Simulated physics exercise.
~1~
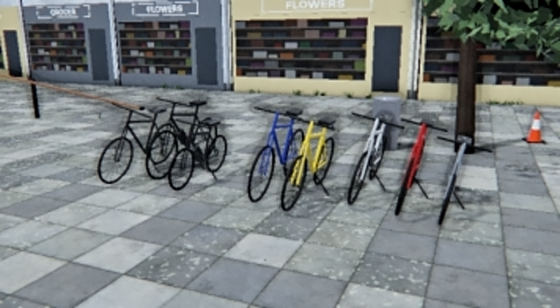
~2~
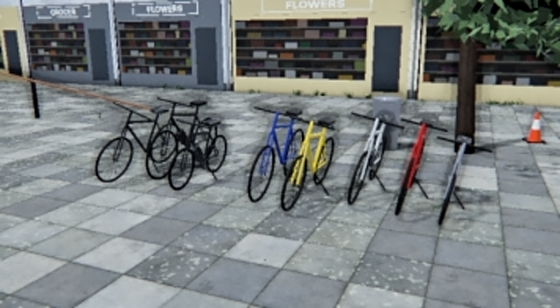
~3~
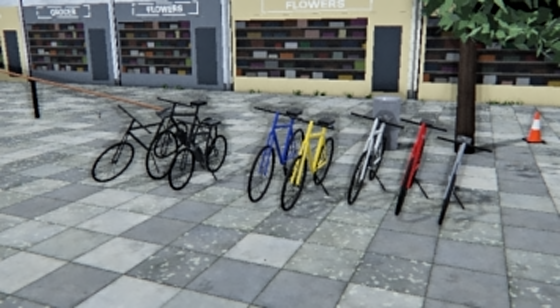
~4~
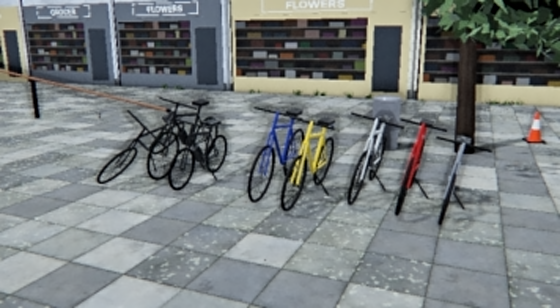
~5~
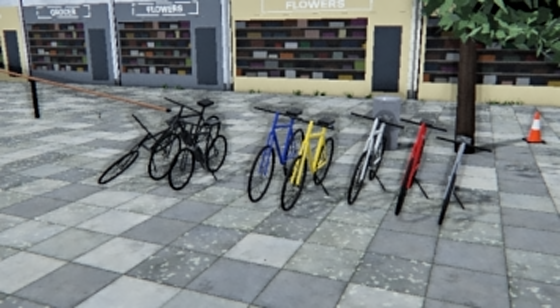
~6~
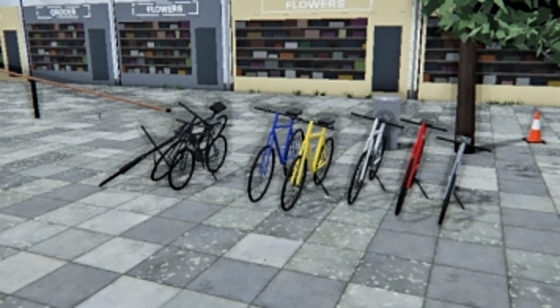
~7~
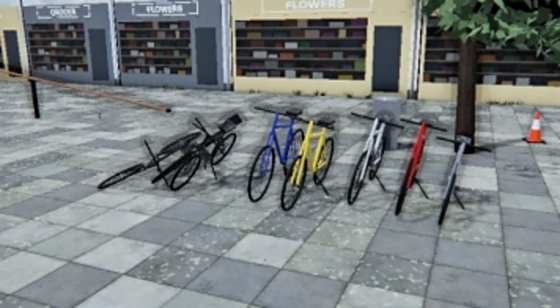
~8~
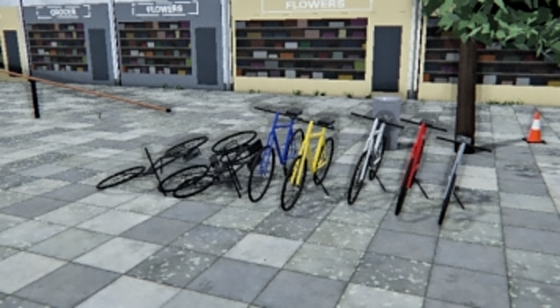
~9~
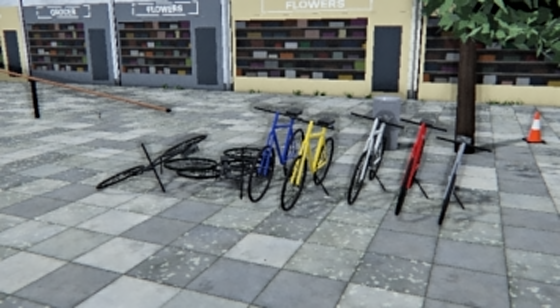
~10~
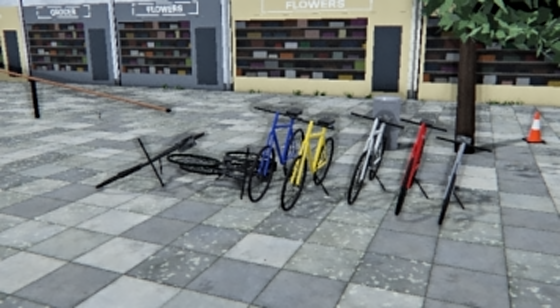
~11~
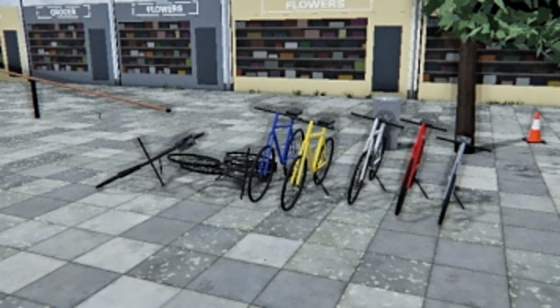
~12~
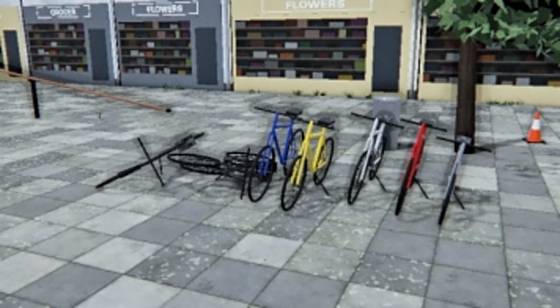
Three black bicycles on the left topple over in turn while the colored ones stay standing.
